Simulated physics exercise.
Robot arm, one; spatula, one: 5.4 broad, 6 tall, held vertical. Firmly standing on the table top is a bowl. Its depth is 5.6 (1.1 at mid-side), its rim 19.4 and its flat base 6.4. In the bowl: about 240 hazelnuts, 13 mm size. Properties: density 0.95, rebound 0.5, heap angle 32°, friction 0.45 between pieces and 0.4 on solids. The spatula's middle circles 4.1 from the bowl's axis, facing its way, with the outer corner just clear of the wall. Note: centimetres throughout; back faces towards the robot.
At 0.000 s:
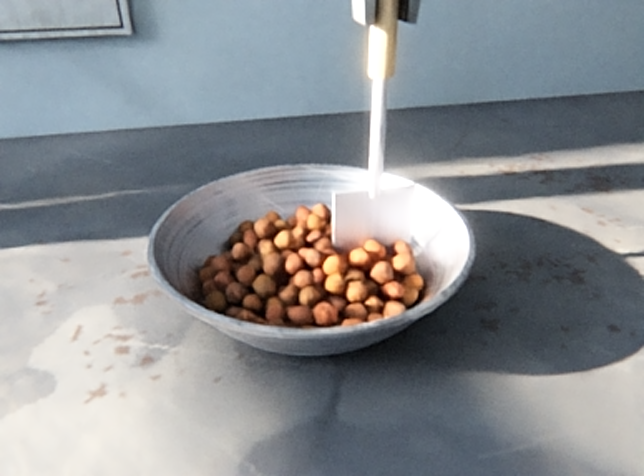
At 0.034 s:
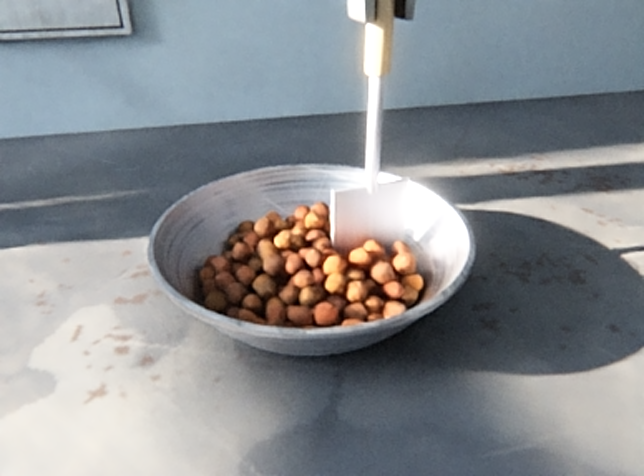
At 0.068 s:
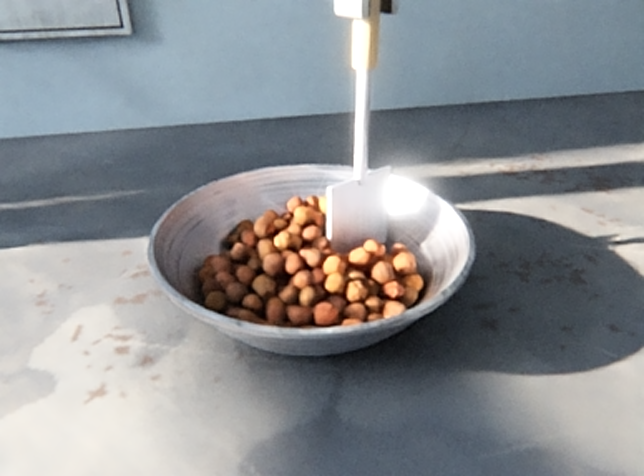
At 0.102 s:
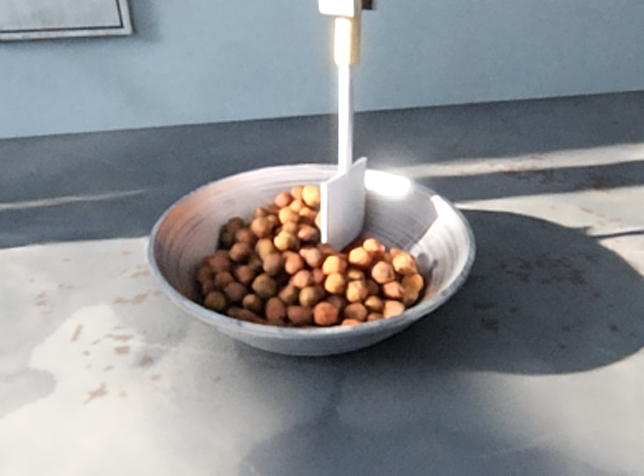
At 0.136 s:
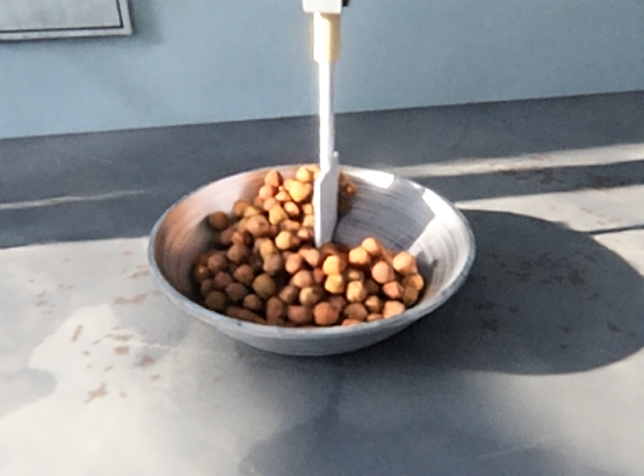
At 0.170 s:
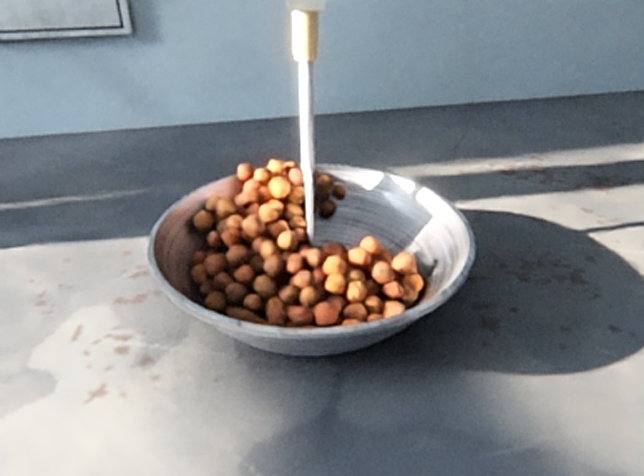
A spatula sweeps leftward through a bowl of hazelnuts, turning edge-on and piling them up.
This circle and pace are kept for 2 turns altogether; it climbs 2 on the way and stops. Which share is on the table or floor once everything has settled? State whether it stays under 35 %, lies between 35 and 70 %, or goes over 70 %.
It stays under 35 %.
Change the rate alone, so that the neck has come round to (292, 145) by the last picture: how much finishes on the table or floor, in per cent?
Some 25 per cent.
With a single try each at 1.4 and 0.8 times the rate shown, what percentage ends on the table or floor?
Estimates in order: Some 35 % and some 10 %.
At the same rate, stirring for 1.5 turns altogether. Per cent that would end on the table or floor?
It would be around 15 percent.
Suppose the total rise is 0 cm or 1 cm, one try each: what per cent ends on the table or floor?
Near 30 in a hundred, then near 25 in a hundred.
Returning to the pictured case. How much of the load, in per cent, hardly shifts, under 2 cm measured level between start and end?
I'd guess close to 10 percent of the load.
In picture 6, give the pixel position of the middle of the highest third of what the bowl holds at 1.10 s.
I'd say about (274, 280).
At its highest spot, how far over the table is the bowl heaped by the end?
Top height: Around 5.0 cm.
After 0.64 s, 332° round, highest piece 8 above the table; 207 in the bowl, 27 on the table or floor, 7 in flight or on the tool.
After 1.10 s, 224° round, highest piece 6 above the table; 199 in the bowl, 42 on the table or floor.
After 1.53 s, 0° round, highest piece 5 above the table; 199 in the bowl, 42 on the table or floor.
After 2.23 s, 0° round, highest piece 5 above the table; 199 in the bowl, 42 on the table or floor.
At rest, 199 in the bowl, 42 on the table or floor. That is 17 % on the table or floor.
